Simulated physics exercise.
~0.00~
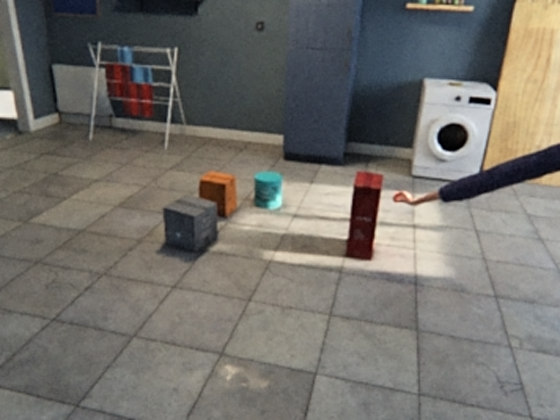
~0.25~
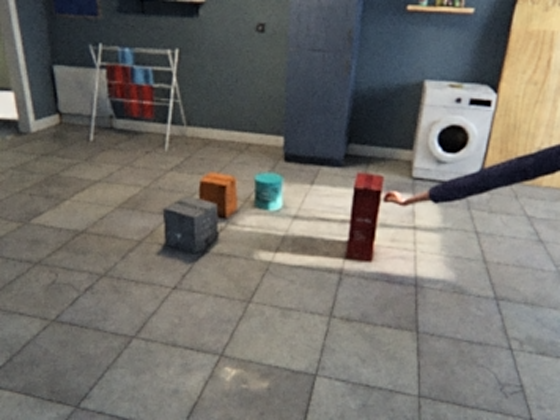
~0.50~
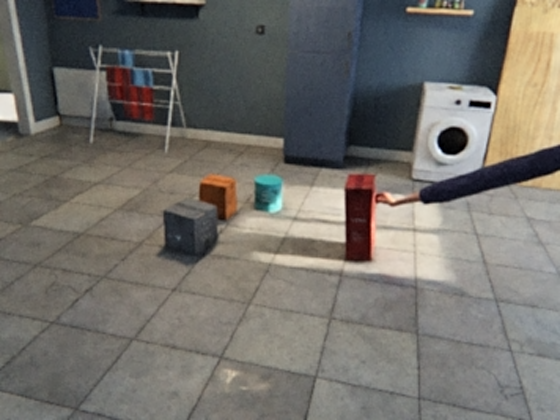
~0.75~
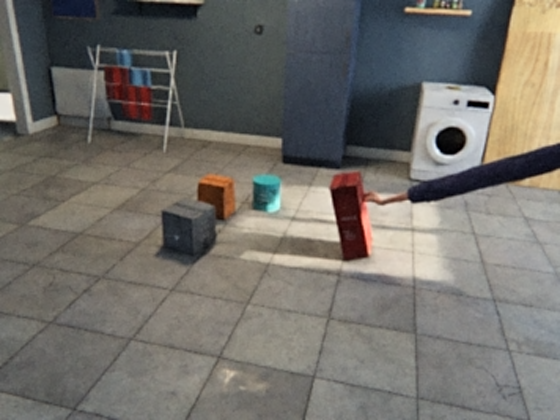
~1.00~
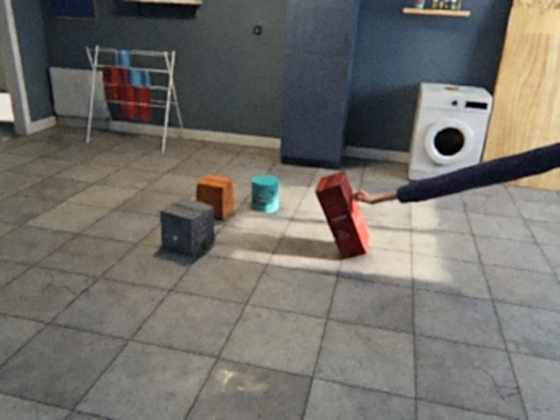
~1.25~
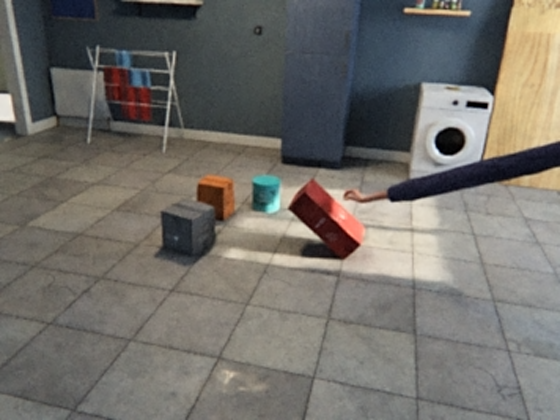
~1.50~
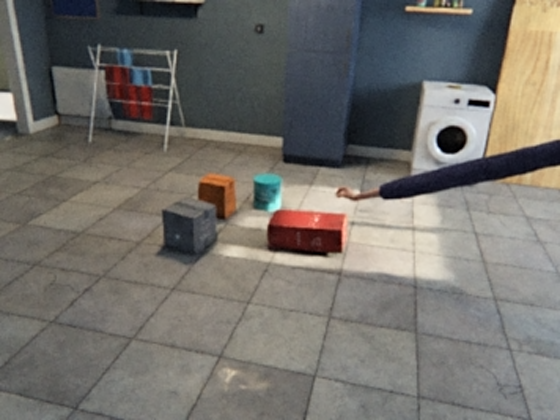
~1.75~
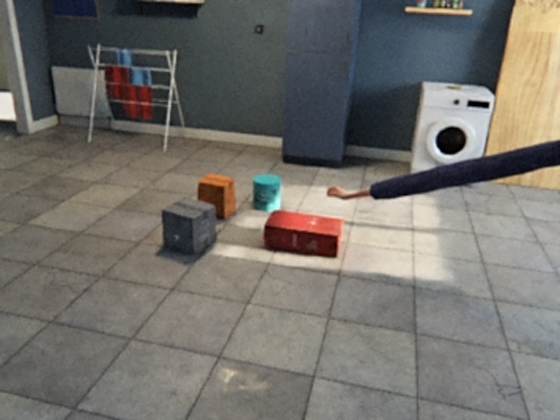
A tall red box tips left and lands on its side as a hand pushes it.
